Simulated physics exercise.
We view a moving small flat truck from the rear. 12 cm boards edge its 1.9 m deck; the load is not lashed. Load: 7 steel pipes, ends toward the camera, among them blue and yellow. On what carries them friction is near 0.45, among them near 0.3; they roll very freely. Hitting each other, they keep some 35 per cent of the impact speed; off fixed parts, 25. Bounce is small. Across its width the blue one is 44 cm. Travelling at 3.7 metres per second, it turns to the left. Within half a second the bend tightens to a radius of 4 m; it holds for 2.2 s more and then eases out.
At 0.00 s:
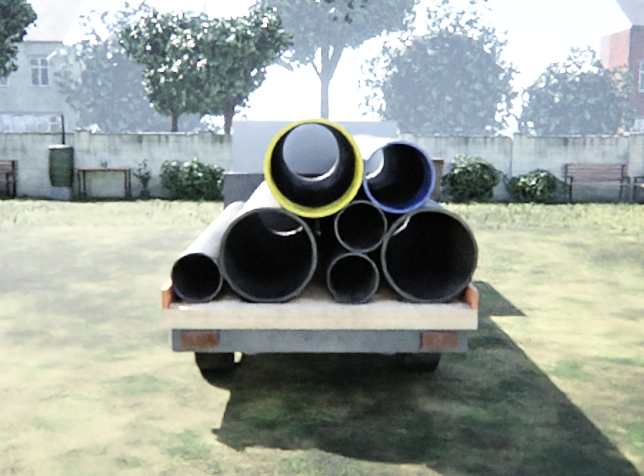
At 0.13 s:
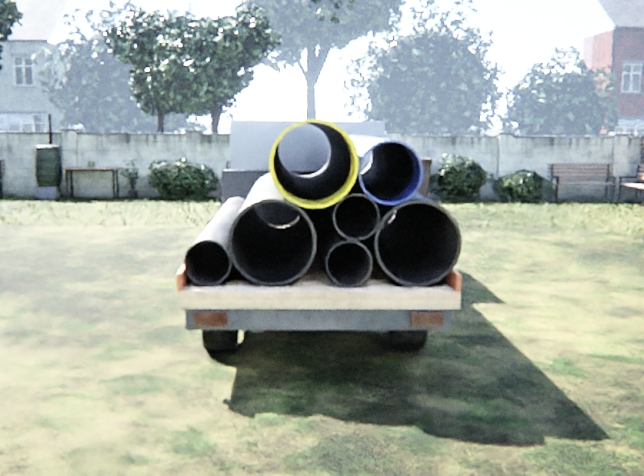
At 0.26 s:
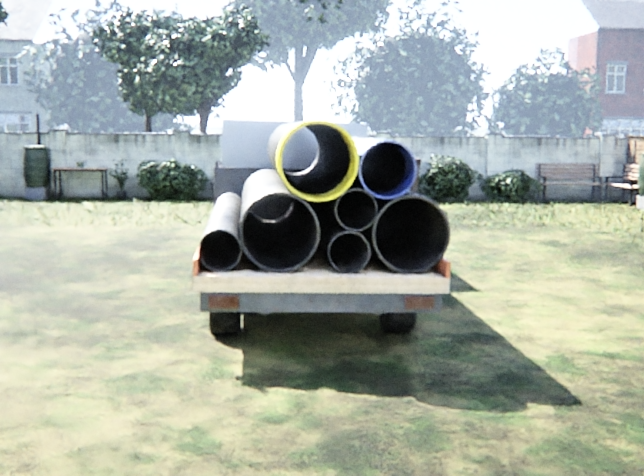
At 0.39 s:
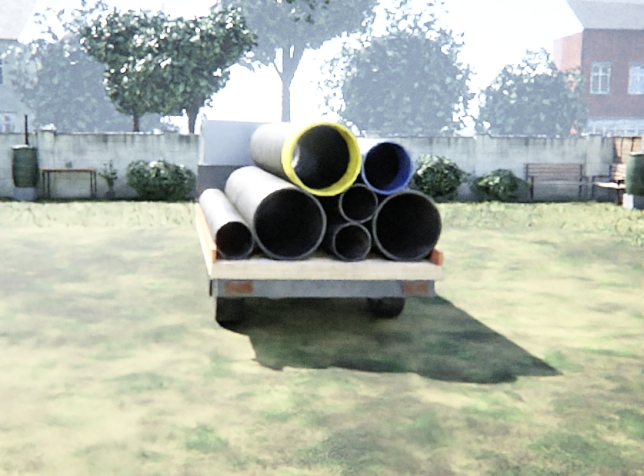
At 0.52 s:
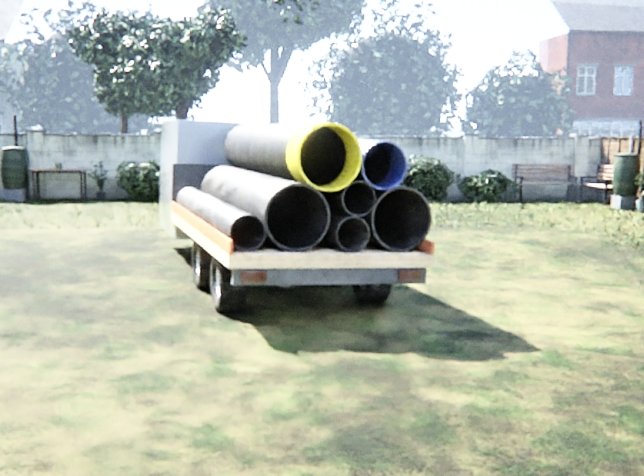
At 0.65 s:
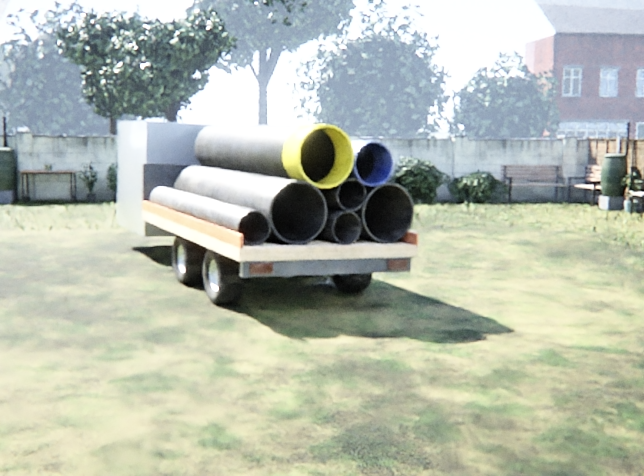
To begin with, a small flat truck seen from behind carries a stack of dark pipes, a yellow-rimmed and a blue-rimmed one on top, across a grassy yard. It then moves away and turns left, gradually showing its left side and wheels, while the pipes stay stacked.
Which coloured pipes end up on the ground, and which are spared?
As for blue, it drops over the side; as for yellow, it doesn't come off.
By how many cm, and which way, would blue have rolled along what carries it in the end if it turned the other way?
I reckon some 10 cm toward the left.
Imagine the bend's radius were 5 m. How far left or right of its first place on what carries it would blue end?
Roughly 0 cm, towards the left.
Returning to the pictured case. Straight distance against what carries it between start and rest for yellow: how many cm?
Yellow: 0.
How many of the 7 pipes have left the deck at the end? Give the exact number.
Tally at the end: 1.
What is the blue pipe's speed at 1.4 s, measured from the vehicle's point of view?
0.1 m/s, roughly.
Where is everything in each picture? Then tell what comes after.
The first frame shows blue at (400, 177), yellow at (314, 168); 4 of the 7 make up the bottom layer.
The second frame shows blue at (391, 173), yellow at (314, 164); the deck is level.
The third frame shows blue at (388, 170), yellow at (319, 161); the deck slopes 1° down to the right.
The fourth frame shows blue at (388, 167), yellow at (326, 159); the deck slopes 2° down to the right.
The fifth frame shows blue at (385, 166), yellow at (331, 158); the deck slopes 2° down to the right.
The sixth frame shows blue at (375, 164), yellow at (327, 157); the deck slopes 2° down to the right.
After 1.4 s, blue is up on others, 40 cm from the right edge, rolling right; yellow is up on others, 95 cm from the left edge; 0 gone from the deck.
After 2.3 s, blue is over the right board and falling; yellow is up on others, 95 cm from the left edge; 1 gone from the deck.
At rest (5.3 s), blue is over the right board and gone; yellow is up on others, 90 cm from the left edge; 1 gone from the deck.
